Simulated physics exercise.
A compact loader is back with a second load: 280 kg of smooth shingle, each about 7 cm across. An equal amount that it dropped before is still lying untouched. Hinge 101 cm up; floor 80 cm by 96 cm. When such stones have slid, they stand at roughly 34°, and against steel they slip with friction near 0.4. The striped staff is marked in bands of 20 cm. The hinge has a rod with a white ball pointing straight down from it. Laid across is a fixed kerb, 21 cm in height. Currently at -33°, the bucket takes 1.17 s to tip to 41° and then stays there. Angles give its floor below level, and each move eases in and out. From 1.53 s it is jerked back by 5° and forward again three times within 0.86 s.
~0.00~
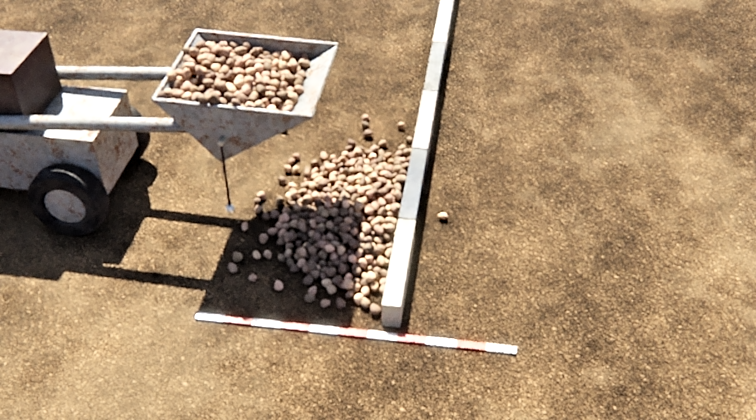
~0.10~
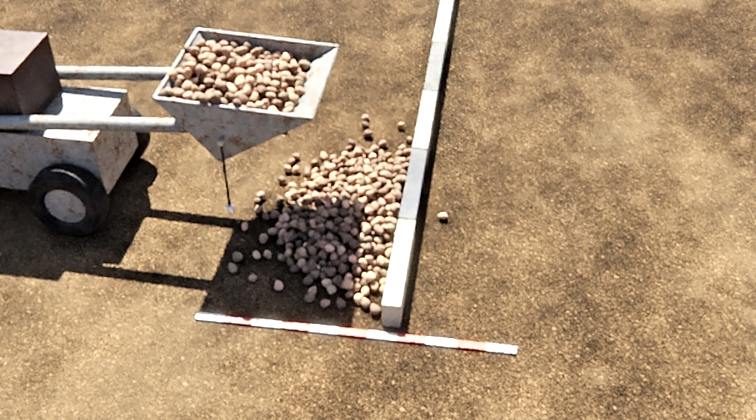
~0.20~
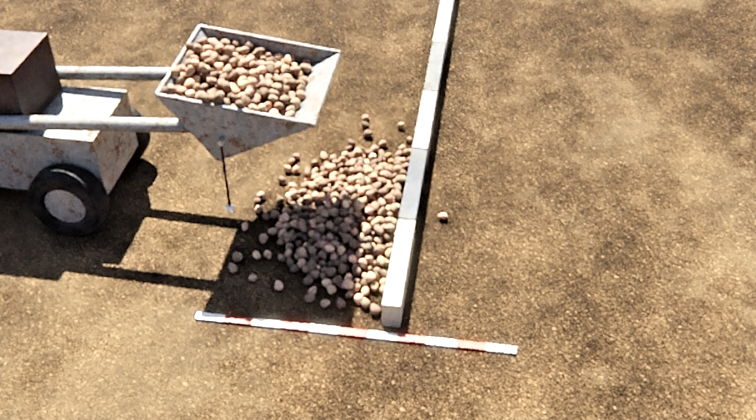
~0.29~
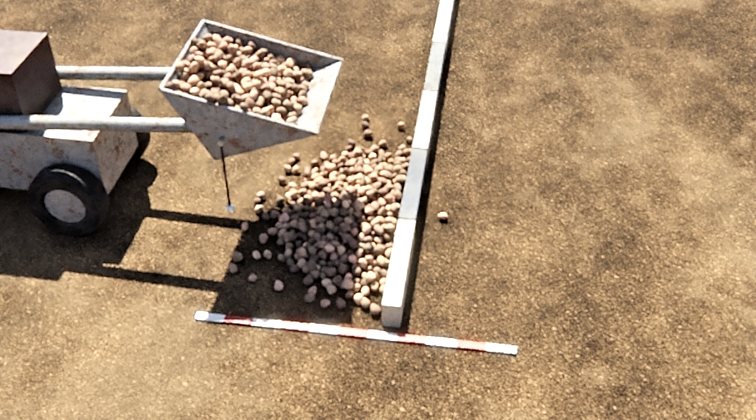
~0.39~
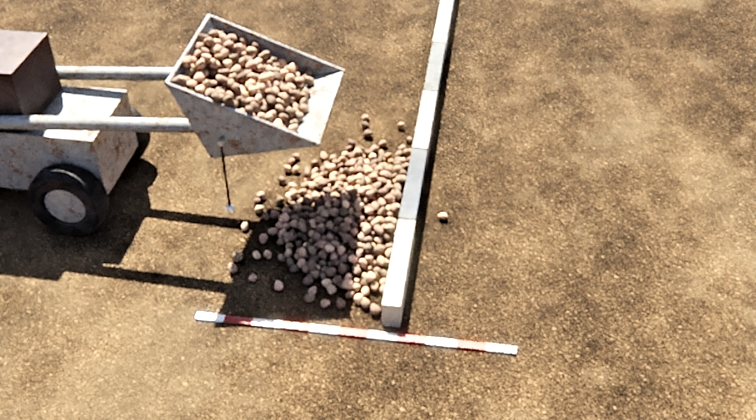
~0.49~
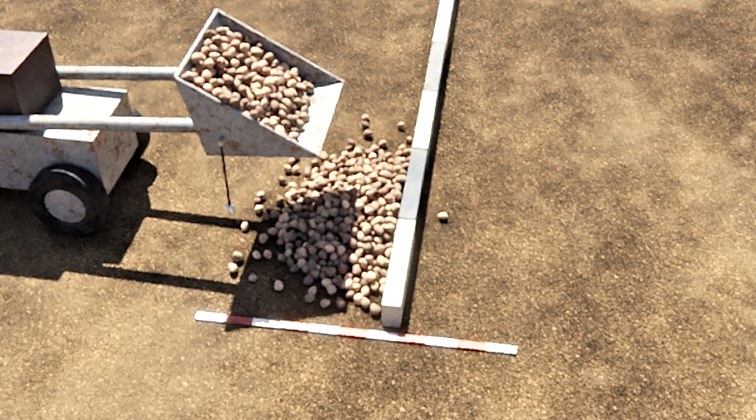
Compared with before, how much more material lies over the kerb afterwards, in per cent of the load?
Some 2 per cent of a load more.
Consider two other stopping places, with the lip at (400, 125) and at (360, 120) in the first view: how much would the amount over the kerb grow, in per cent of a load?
Roughly 70 and 20 per cent, in that order.
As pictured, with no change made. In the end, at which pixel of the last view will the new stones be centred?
The middle ends up near (344, 202).
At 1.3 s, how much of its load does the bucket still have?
Around 35 per cent of the load is still inside.
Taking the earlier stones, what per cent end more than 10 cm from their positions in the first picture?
I'd say roughly 15 per cent of them.
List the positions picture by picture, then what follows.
In the first frame, the bucket is at -33°, its lip at (312, 117); the top of the load is at (203, 54). The earlier load is highest near (369, 196), 21 cm above ground level, 100 % on this side of the kerb.
In the second frame, the bucket is at -32°, its lip at (313, 119); the top of the load is at (204, 53); the stones move at 0.1 m/s on average.
In the third frame, lip at (315, 125), floor tilted -27°, highest stones at (203, 51); the stones move at 0.2 m/s on average.
In the fourth frame, the bucket is at -21°, its lip at (318, 134); the top of the load is at (203, 46); the stones move at 0.3 m/s on average.
In the fifth frame, lip at (319, 145), floor tilted -14°, highest stones at (209, 43); the stones move at 0.3 m/s on average.
In the sixth frame, the bucket is at -5°, its lip at (319, 157); the top of the load is at (217, 40); the stones move at 0.3 m/s on average.
After 0.9 s the floor is at 30°; in per cent of one load, 99 in the bucket, 101 on this side of the kerb; the foremost stones are at (401, 226).
After 1.3 s the floor is at 41°; in per cent of one load, 37 in the bucket, 163 on this side of the kerb; the foremost stones are at (402, 218).
After 2.8 s the floor is at 41°; in per cent of one load, 0 in the bucket, 198 on this side of the kerb, 2 over the kerb; the foremost stones are at (458, 231).
After 5.3 s the floor is at 41°; in per cent of one load, 0 in the bucket, 198 on this side of the kerb, 2 over the kerb; the foremost stones are at (458, 231). Net gain over the kerb, 2.
